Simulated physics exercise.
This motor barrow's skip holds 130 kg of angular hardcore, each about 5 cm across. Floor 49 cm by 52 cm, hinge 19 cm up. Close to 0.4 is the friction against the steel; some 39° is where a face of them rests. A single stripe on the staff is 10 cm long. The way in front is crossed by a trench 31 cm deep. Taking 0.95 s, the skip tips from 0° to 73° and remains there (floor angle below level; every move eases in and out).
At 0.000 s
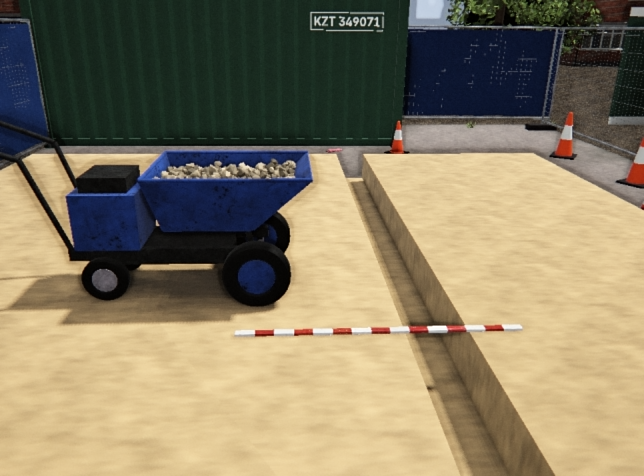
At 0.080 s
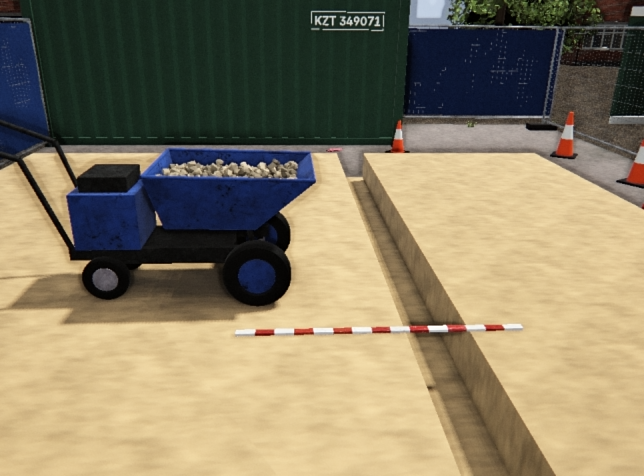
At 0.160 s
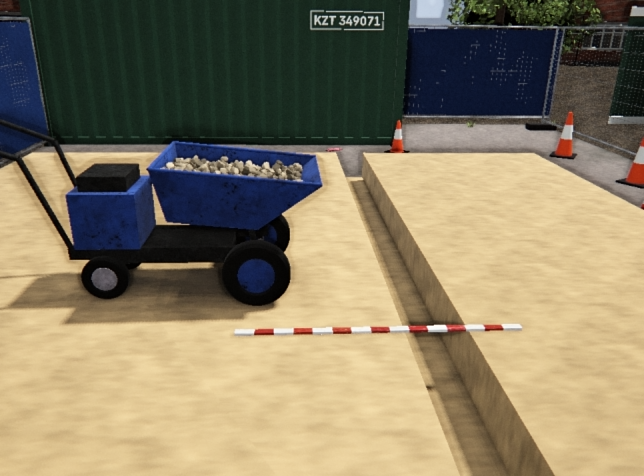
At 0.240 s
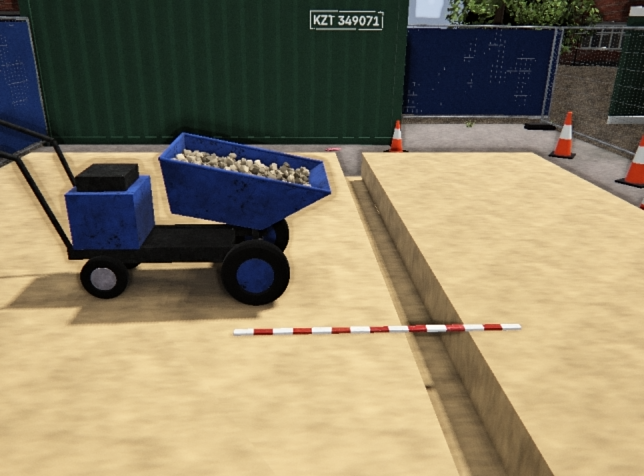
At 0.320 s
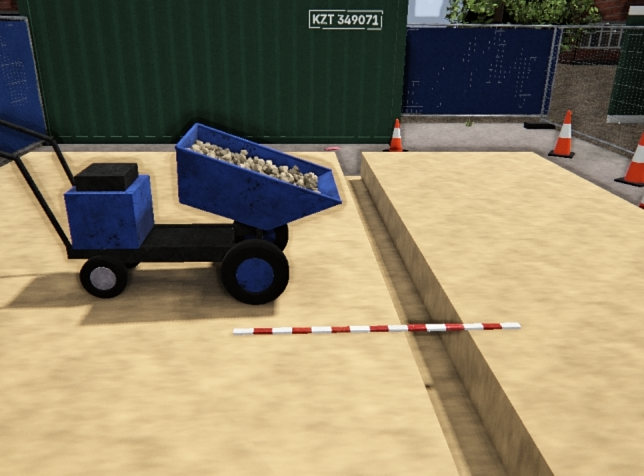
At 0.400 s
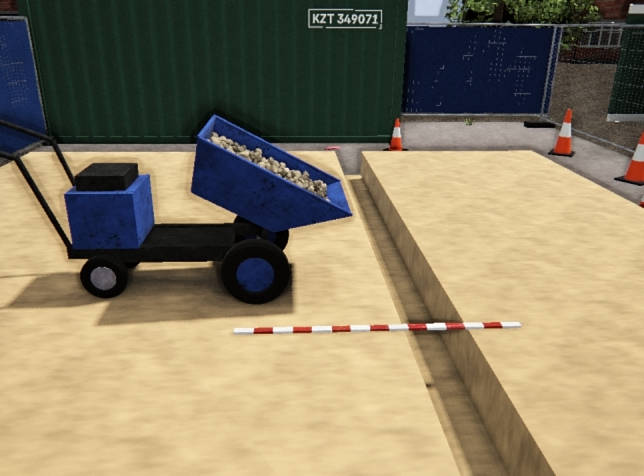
A sandy work yard, seen from slightly above by a camera that barely shifts, is backed by a green container, blue fencing and orange cones. A blue motor barrow full of pale stones stands at left, with a red-and-white staff lying across a narrow trench at right. The skip starts level, then its back rises steadily as it tilts and shifts rightward, stones still inside.
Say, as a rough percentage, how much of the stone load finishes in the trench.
Roughly 50 out of 100.
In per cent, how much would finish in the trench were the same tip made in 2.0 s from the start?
Close to 45 percent, then.
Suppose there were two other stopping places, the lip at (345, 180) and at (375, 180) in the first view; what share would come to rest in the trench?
Estimates: 100 % then 70 %.
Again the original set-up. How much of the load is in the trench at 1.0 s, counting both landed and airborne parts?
Close to 15 per cent has got there by then.
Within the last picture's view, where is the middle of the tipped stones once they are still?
Their middle ends up near (409, 312).
After 0.7 s the floor is at 61°; 100 % in the skip; the foremost stones are at (356, 249).
After 1.0 s the floor is at 73°; 76 % in the skip, 10 % short of the trench, 14 % in the trench; the foremost stones are at (426, 306).
After 1.4 s the floor is at 73°; 45 % in the skip, 11 % short of the trench, 43 % in the trench, 1 % past the trench; the foremost stones are at (474, 290).
After 3.3 s the floor is at 73°; 39 % in the skip, 10 % short of the trench, 50 % in the trench, 1 % past the trench; the foremost stones are at (486, 294).
